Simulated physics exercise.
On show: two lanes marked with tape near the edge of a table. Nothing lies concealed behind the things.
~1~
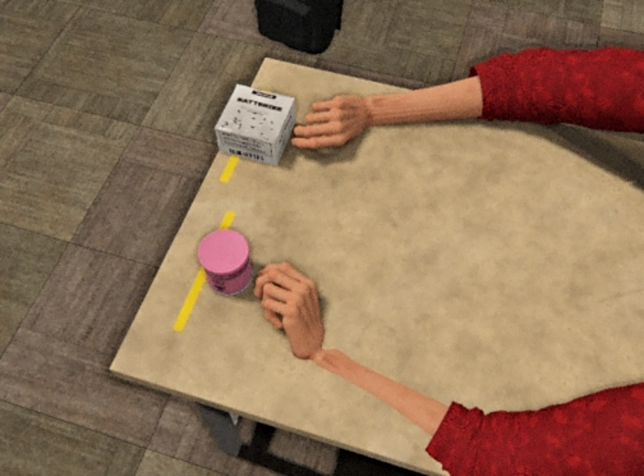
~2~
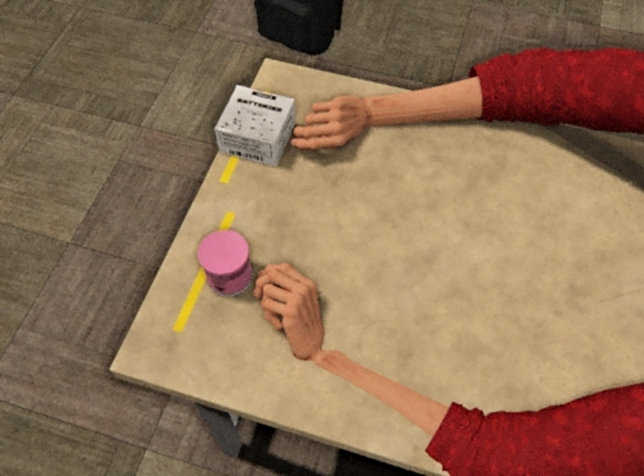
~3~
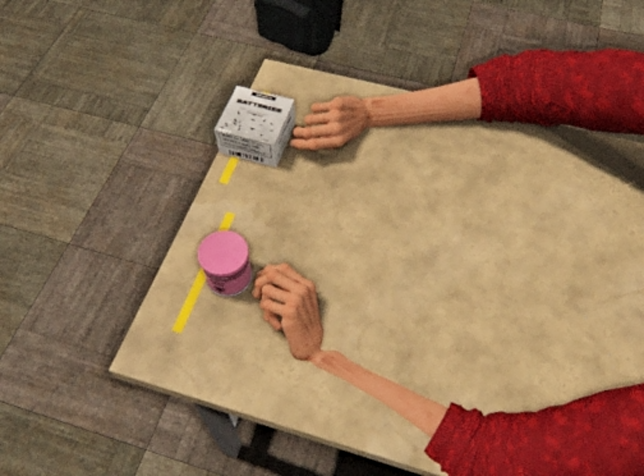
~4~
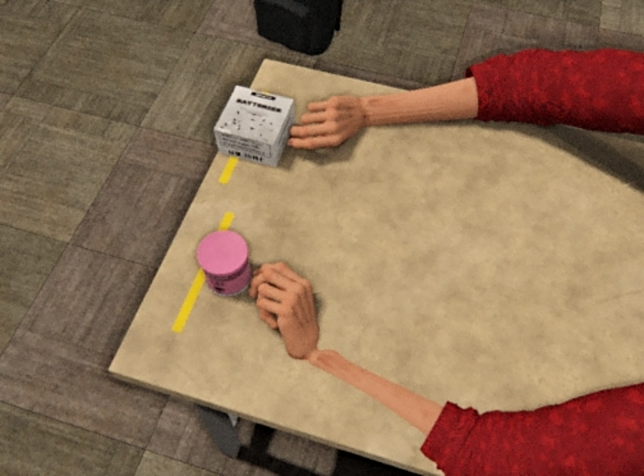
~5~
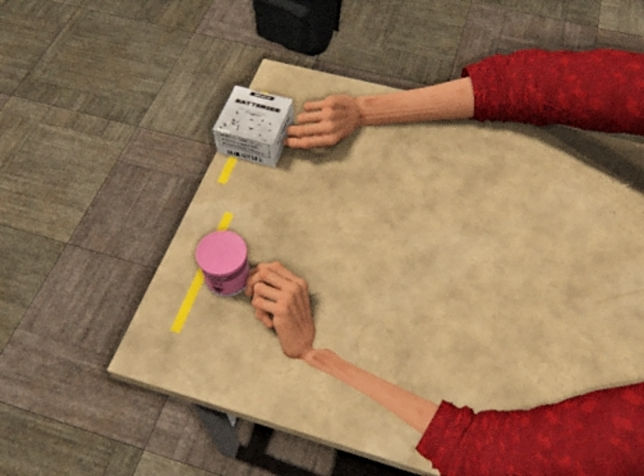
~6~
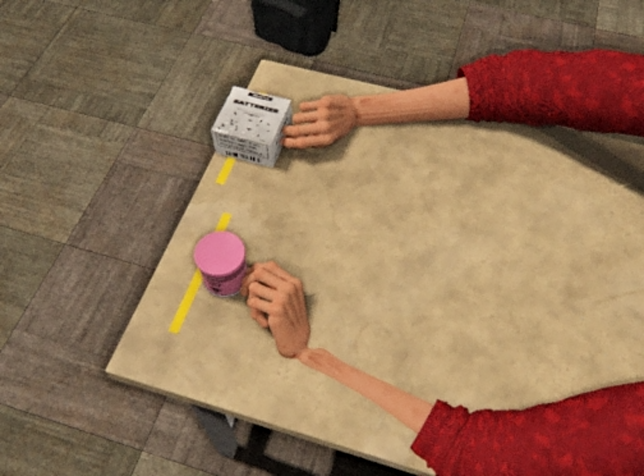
Two hands nudge a white box and a pink pot very slightly left on a table.
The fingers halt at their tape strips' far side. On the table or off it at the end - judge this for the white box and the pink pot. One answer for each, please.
At the end, my guess is the white box has come off afterwards; my guess is the pink pot is still up there afterwards.
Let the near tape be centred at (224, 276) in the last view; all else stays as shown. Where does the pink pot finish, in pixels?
Settles at approximately (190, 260) in the last view.
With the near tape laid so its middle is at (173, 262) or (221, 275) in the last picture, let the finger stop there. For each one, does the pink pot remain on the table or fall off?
Well, it does not stay on the first time and does not go over the second time.
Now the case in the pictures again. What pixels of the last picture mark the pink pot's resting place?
It ends up around (171, 251).
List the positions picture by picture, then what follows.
White box (257, 125); pink pot (227, 263), in the first frame.
Pink pot (227, 264), in the second frame.
White box (256, 127), in the third frame.
Pink pot (226, 264), in the fourth frame.
White box (255, 127), in the fifth frame.
White box (253, 127); pink pot (223, 265), in the sixth frame.
Then, 1.42 s after the last picture, white box falling near (203, 161); pink pot moved about its own width near (172, 251).
Then, 1.78 s after the last picture, white box falling near (264, 288); pink pot moved about its own width near (171, 251).
By the end, the white box drops to the floor; the pink pot is still on the table, near (171, 251).
